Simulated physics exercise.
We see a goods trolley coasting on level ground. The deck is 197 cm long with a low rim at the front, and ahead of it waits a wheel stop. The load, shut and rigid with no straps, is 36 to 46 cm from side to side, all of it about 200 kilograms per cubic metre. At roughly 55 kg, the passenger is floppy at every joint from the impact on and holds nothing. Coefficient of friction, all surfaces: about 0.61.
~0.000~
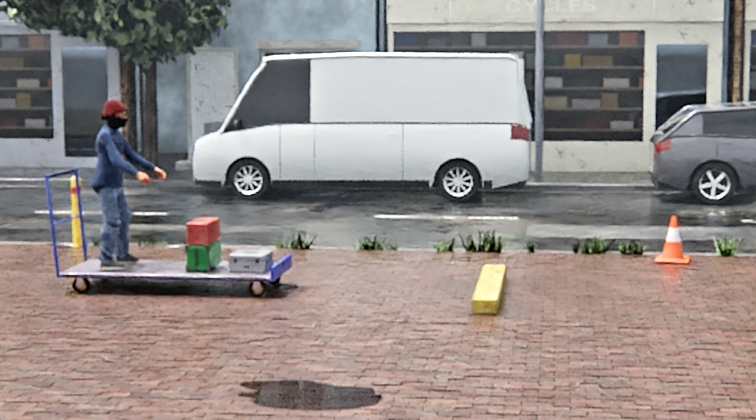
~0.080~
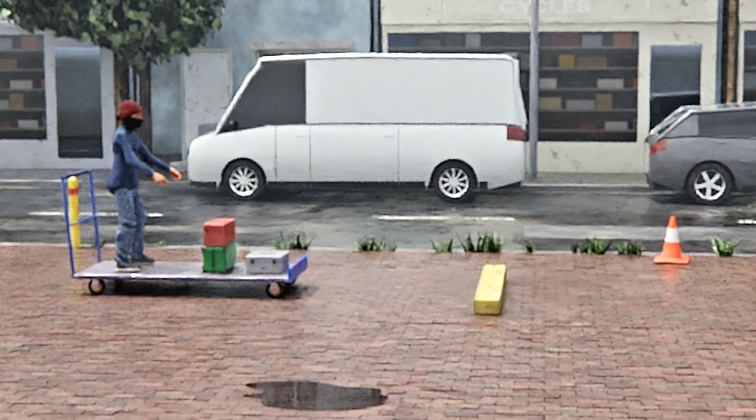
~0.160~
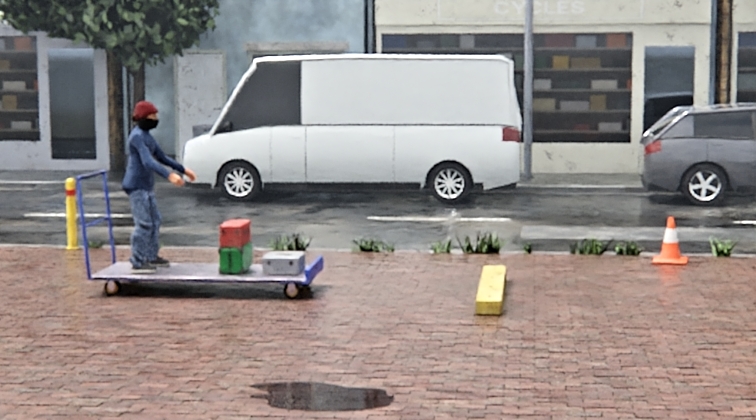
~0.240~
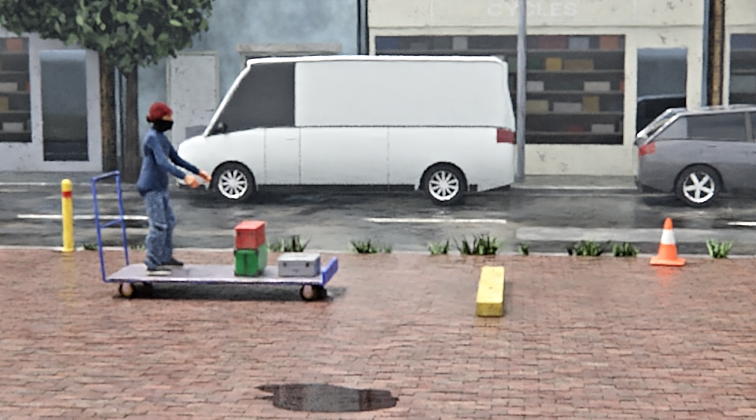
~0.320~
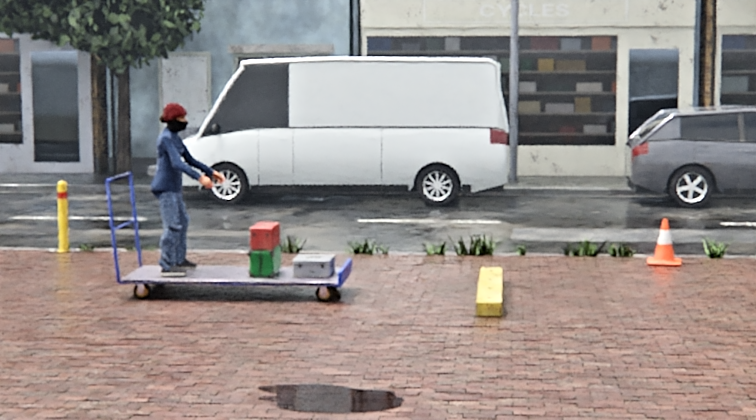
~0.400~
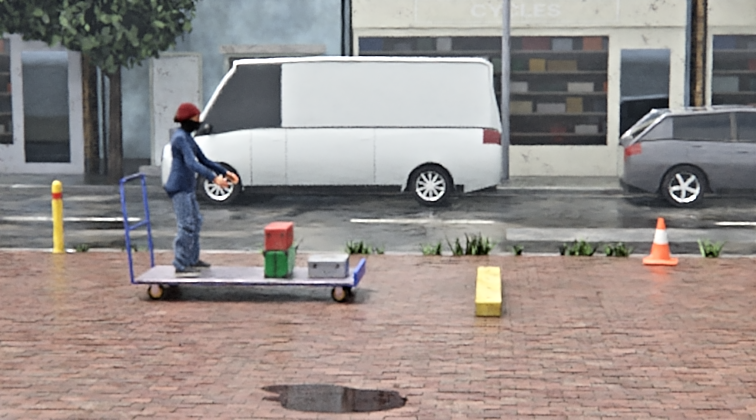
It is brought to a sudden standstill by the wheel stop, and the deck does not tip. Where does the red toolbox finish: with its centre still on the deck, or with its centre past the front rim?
The red toolbox finishes still on the deck.
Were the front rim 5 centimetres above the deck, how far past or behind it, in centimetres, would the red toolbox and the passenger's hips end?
The red item would end 20 cm behind the front rim, and the hips 70 cm behind it.
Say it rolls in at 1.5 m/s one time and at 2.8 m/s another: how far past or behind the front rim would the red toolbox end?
Roughly 20 cm behind the front rim on the first try and 40 cm past it on the second.
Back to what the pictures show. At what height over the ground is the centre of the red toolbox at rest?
Height: Roughly 45 centimetres.
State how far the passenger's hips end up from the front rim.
Around 70 cm back from the rim.
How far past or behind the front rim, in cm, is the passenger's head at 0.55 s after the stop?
The head is some 30 cm back from the front rim.
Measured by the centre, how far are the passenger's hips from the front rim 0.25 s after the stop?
Roughly 120 cm behind it.
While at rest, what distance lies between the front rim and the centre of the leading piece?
Roughly 20 cm short of the front rim.
The wheels strike at 1.01 s.
After 1.56 s the red toolbox is 16 cm behind the rim, tilted 95°, near (468, 247) in the last picture's view.
After 2.01 s the red toolbox is 15 cm behind the rim, tilted 90°, near (470, 248) in the last picture's view.
When all is still (2.7 s), nothing is past the rim; behind it, grey toolbox, red toolbox, green suitcase and the passenger's hips.
